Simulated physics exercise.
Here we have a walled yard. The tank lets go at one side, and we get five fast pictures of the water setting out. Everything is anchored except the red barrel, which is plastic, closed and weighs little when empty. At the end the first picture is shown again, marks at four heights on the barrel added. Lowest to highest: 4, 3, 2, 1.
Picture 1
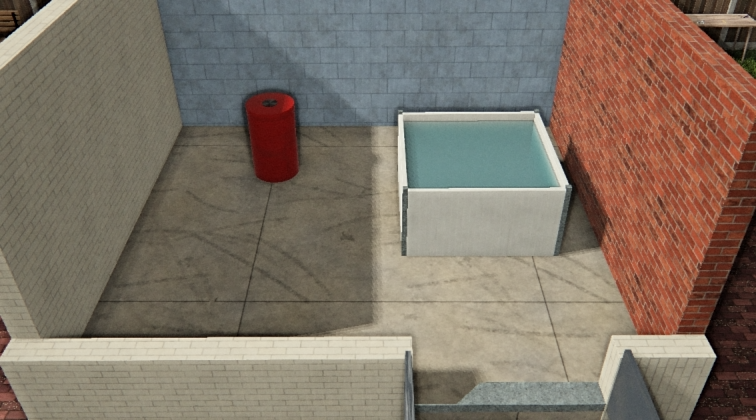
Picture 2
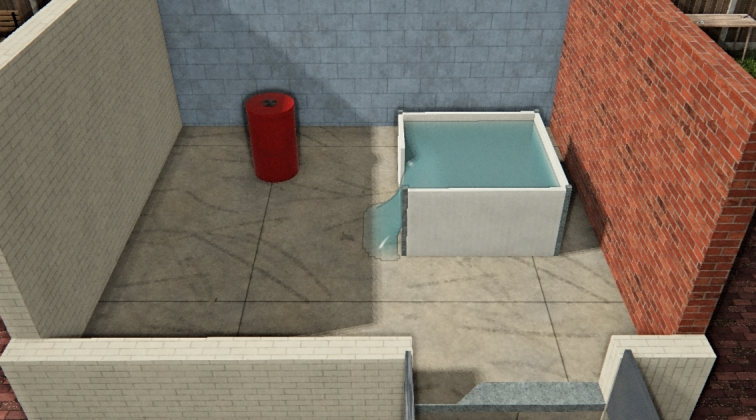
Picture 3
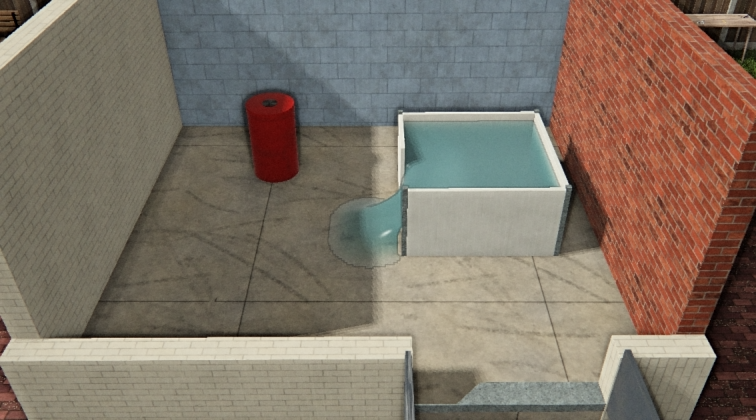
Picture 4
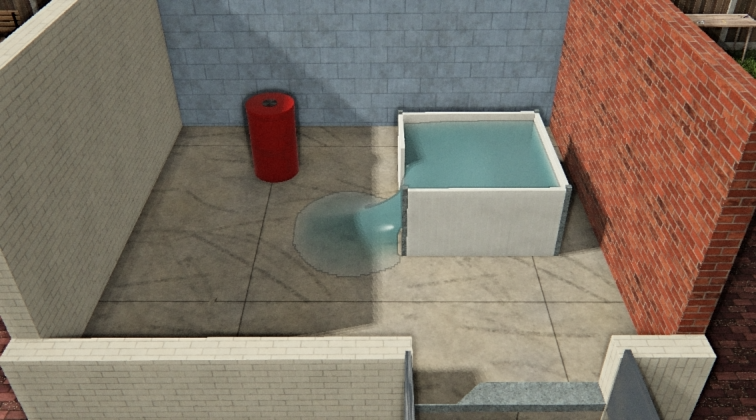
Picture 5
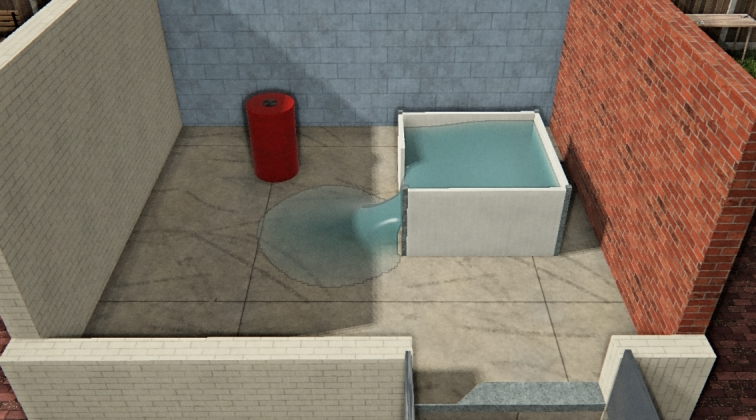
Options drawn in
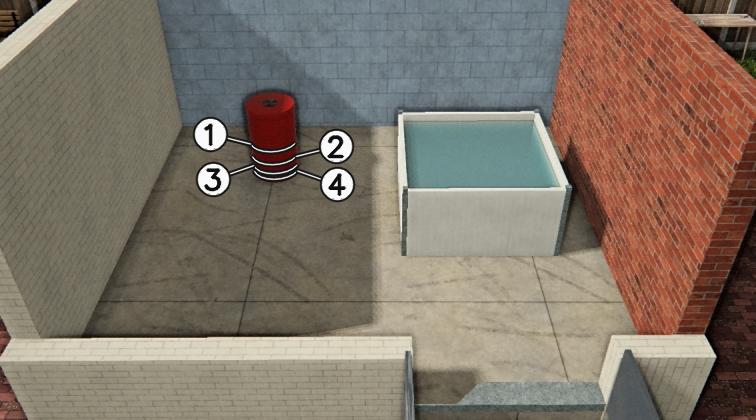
Walled yard with a red barrel and a full white tank, water pouring from its left side and spreading across the concrete.
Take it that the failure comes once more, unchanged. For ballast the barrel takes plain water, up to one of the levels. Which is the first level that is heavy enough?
Take 3.
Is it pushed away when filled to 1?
No, not at all.
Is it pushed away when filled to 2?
No, that is safe.
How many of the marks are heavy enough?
Three of the four.
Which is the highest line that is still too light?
4.
On the marked copy, 1 at (270, 151); 2 at (272, 164); 3 at (273, 173); 4 at (274, 179); from the bottom up 4, 3, 2, 1.
If 1 is chosen, it does not move.
If 2 is chosen, it does not move.
If 3 is chosen, it does not move.
If 4 is chosen, it is pushed about twice its own width away.
